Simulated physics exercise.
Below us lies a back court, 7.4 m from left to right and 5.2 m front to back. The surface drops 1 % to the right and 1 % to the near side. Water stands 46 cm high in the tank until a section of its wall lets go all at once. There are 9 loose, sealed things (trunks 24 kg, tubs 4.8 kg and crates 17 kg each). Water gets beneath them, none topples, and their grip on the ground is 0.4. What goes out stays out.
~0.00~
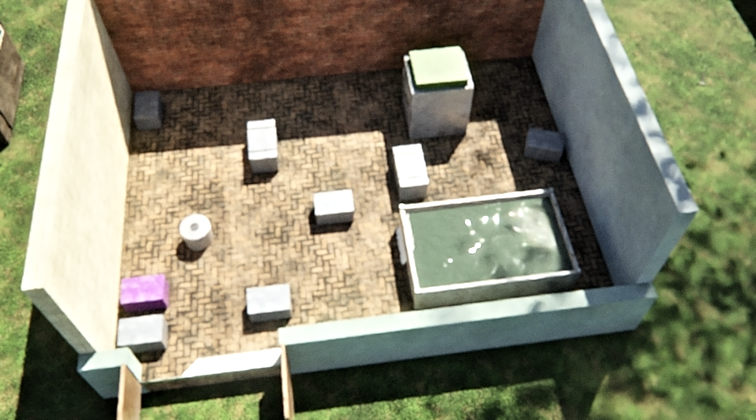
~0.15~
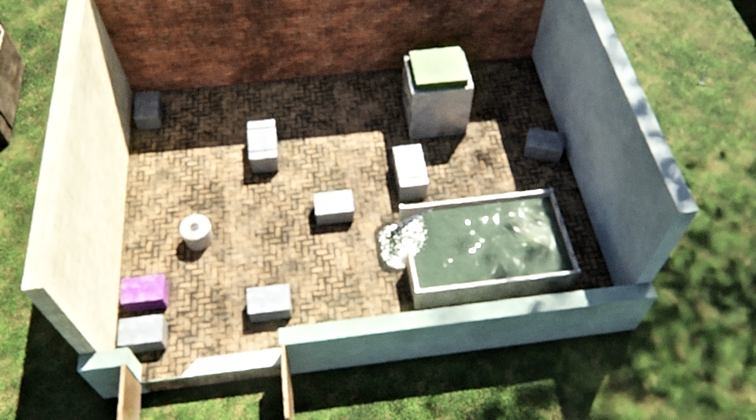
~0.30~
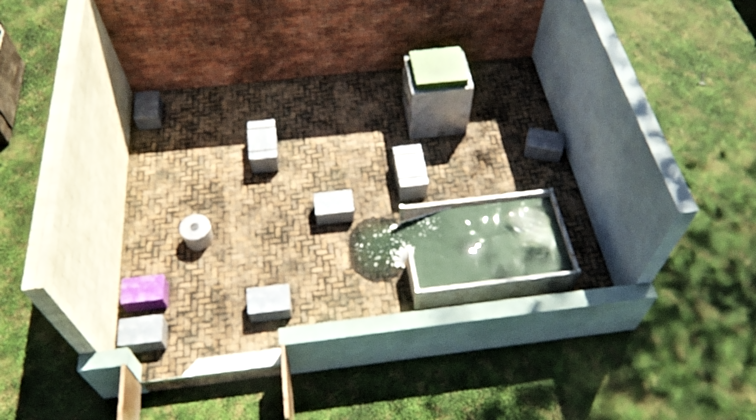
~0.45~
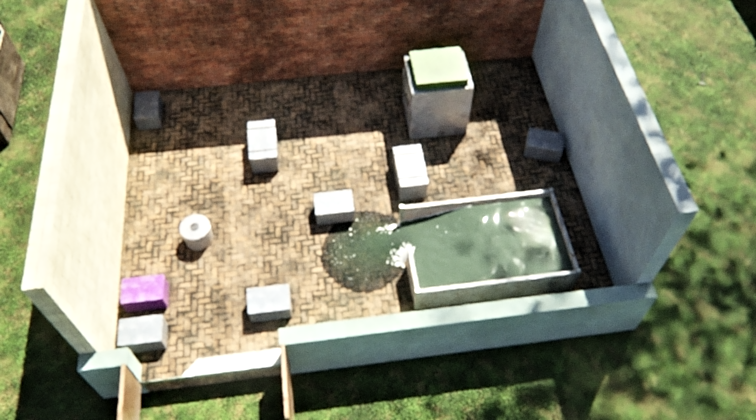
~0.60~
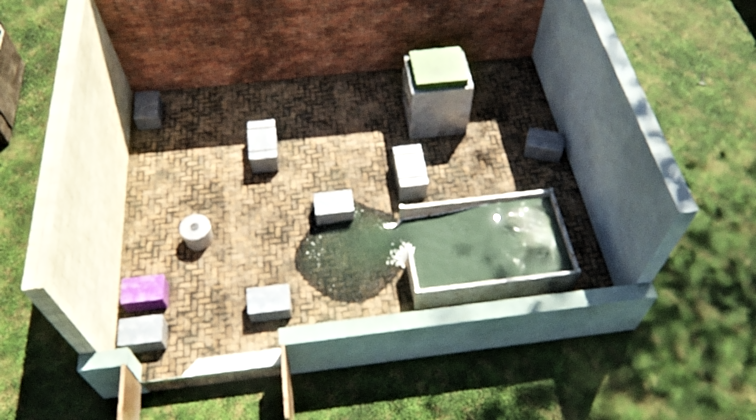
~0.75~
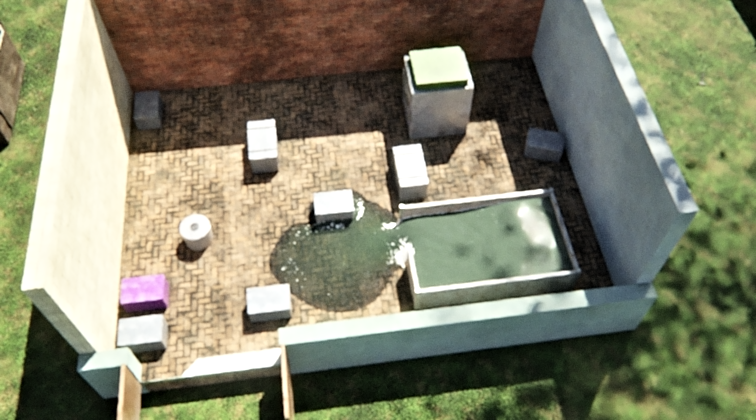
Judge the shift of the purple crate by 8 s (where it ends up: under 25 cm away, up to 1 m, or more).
The purple crate moves a short way.
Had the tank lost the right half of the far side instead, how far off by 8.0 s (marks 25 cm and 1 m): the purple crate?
Then the purple crate barely shifts.
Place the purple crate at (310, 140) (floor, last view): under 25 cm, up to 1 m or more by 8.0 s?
It holds its place.
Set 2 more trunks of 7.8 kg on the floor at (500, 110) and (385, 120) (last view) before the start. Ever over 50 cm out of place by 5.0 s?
In that order: Less, under.
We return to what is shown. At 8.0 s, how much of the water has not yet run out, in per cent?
Some 90 per cent remains.
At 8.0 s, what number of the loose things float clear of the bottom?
2 of them.
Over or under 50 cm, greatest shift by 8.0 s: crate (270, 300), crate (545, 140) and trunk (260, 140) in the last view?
In that order: Over, less, short of it.
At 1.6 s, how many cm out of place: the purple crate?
About 0 cm.
After 1.6 s the purple crate is near (142, 289), 0.0 m from its start, aground; 0 of 9 are out; 0 afloat.
After 3.6 s the purple crate is near (131, 303), 0.3 m from its start, afloat; 0 of 9 are out; 2 afloat.
After 5.6 s the purple crate is near (150, 325), 0.6 m from its start, afloat; 0 of 9 are out; 2 afloat.
After 8.0 s the purple crate is near (164, 324), 0.7 m from its start, afloat; 0 of 9 are out; 2 afloat.
